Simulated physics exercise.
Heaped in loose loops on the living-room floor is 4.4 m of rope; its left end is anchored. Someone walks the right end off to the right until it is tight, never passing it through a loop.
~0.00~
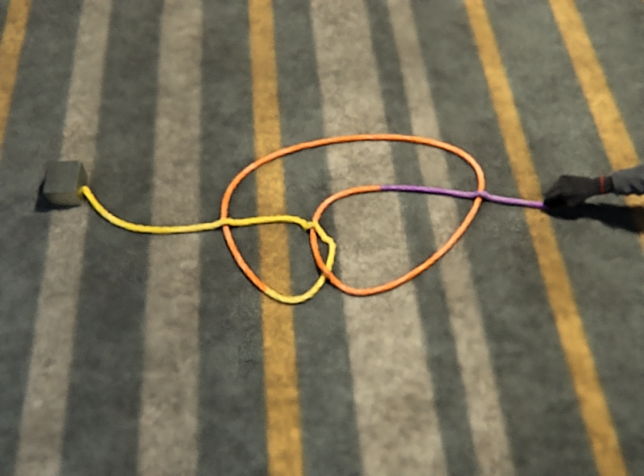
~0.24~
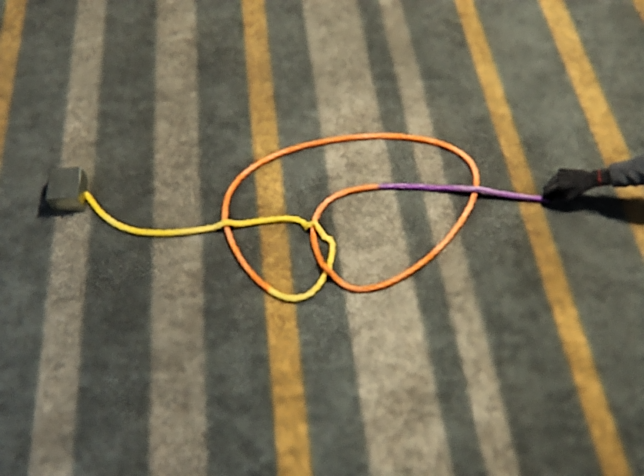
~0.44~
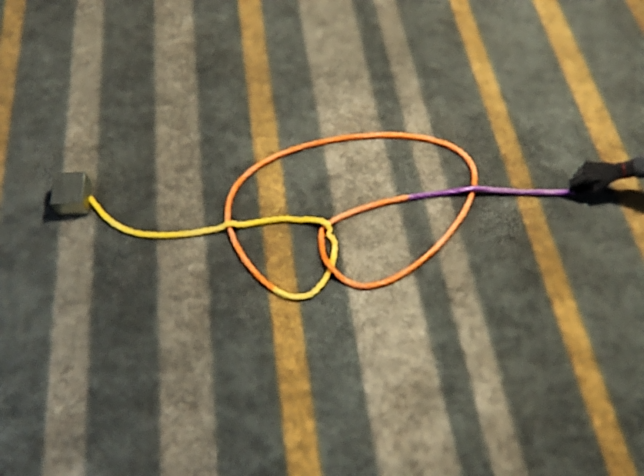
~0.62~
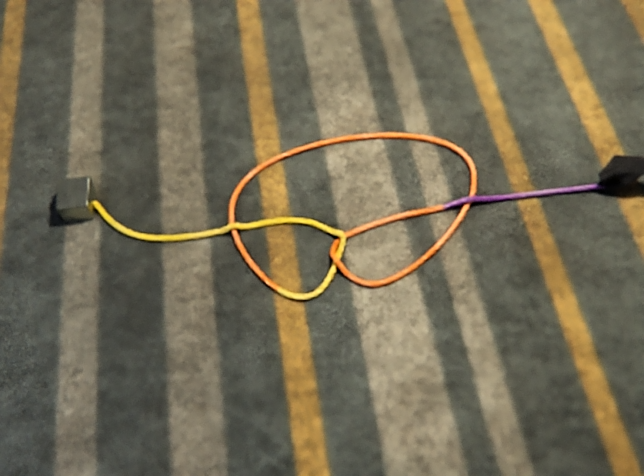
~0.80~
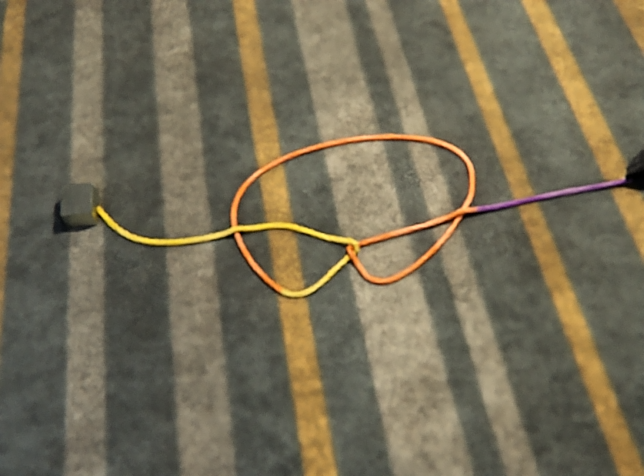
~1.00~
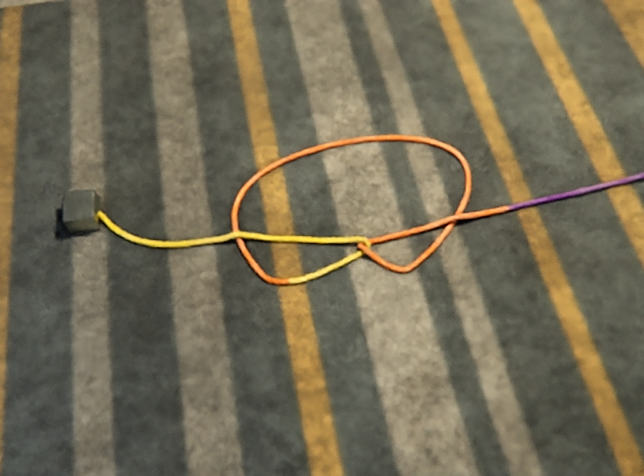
A looped orange, yellow and purple rope on striped carpet tightening at its lower loops as a dark-gloved hand pulls right.
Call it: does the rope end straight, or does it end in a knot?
It ends straight.
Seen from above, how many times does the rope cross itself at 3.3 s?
The count comes to 3.
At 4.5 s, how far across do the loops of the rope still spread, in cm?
Around 8 cm.
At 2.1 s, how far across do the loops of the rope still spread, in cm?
The loops span roughly 24 cm at that moment.
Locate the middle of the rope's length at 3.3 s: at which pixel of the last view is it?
Roughly at (458, 159).
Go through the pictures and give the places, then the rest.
The first picture shows crossings (225, 225) yellow over orange, (315, 221) yellow over orange, (325, 274) orange over yellow, (480, 196) purple over orange; rope runs through (199, 228) (253, 278) (371, 137) (412, 275) (417, 189); grip (550, 206).
In the second picture, rope runs through (201, 230) (367, 136) (415, 187); grip (549, 199).
In the third picture, rope runs through (205, 231) (366, 136) (443, 193); grip (575, 192).
In the fourth picture, rope runs through (209, 233) (366, 136) (478, 199); grip (604, 186).
In the fifth picture, rope runs through (212, 237) (365, 138) (509, 204); grip (631, 179).
In the sixth picture, rope runs through (216, 240) (271, 280) (362, 140) (416, 264) (540, 201).
At 2.1 s, the ends are 2.6 m apart, loops still 24 cm across.
At 3.3 s, the ends are 3.3 m apart, loops still 11 cm across.
At 4.5 s, the ends are 4.0 m apart, loops still 7 cm across.
At 5.6 s, the ends are 4.4 m apart, and it runs straight.
At 5.9 s, the ends are 4.4 m apart, and it runs straight.
